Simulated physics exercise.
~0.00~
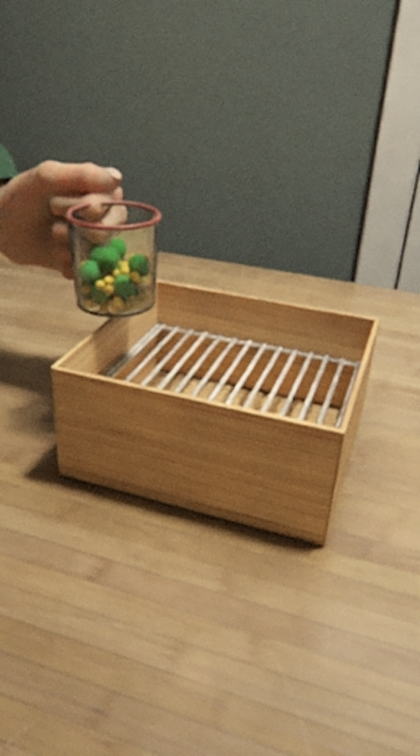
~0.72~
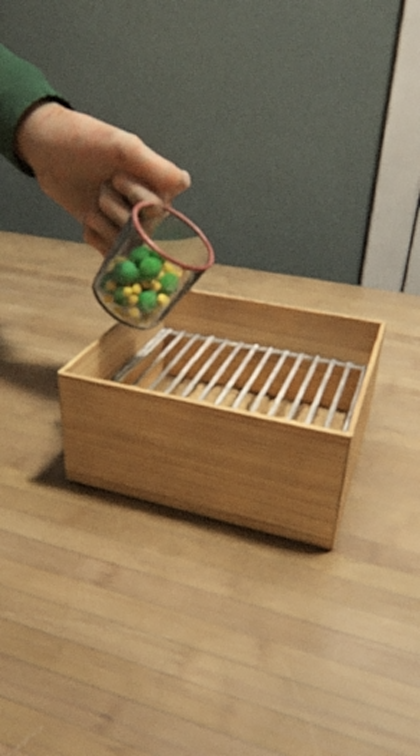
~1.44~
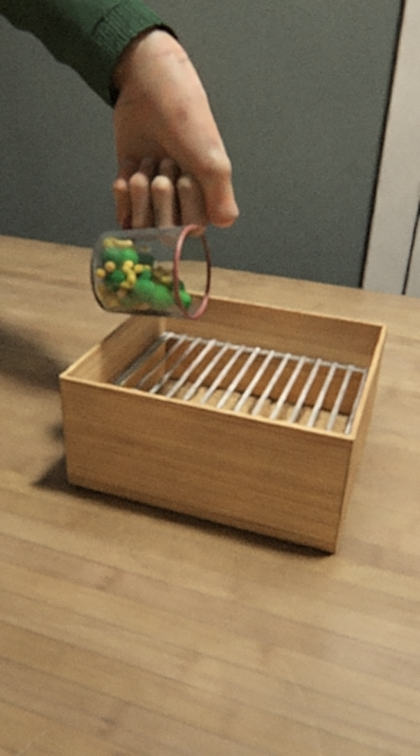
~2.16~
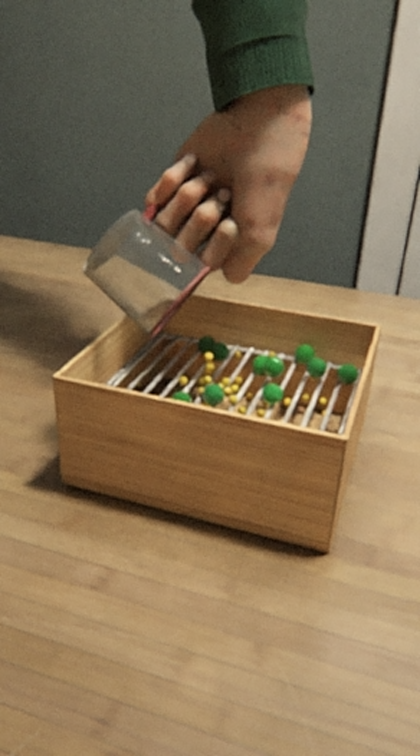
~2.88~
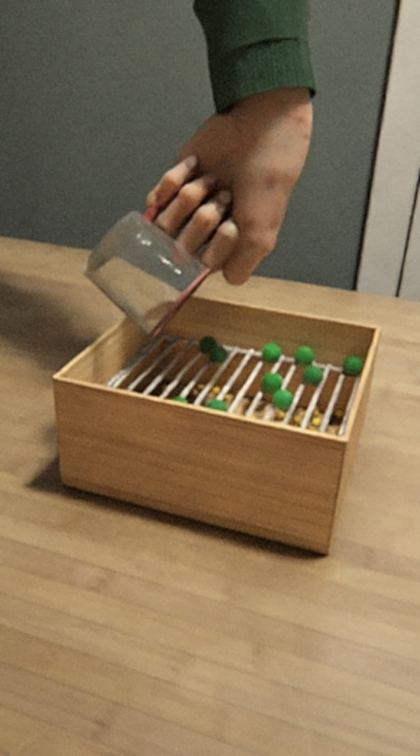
At first, a hand holds a clear cup with a reddish rim, filled with green balls and smaller yellow beads, above the left side of a wooden box with a wire rack inside. The hand moves right and tilts the cup, then turns it onto its side with the mix still inside. It tips the cup further, and the pieces spill out across the rack. The yellow beads drop between the wires while the green balls stay on top. By the end, the hand still holds the emptied cup mouth down, with green balls scattered over the wires and yellow beads visible beneath them.
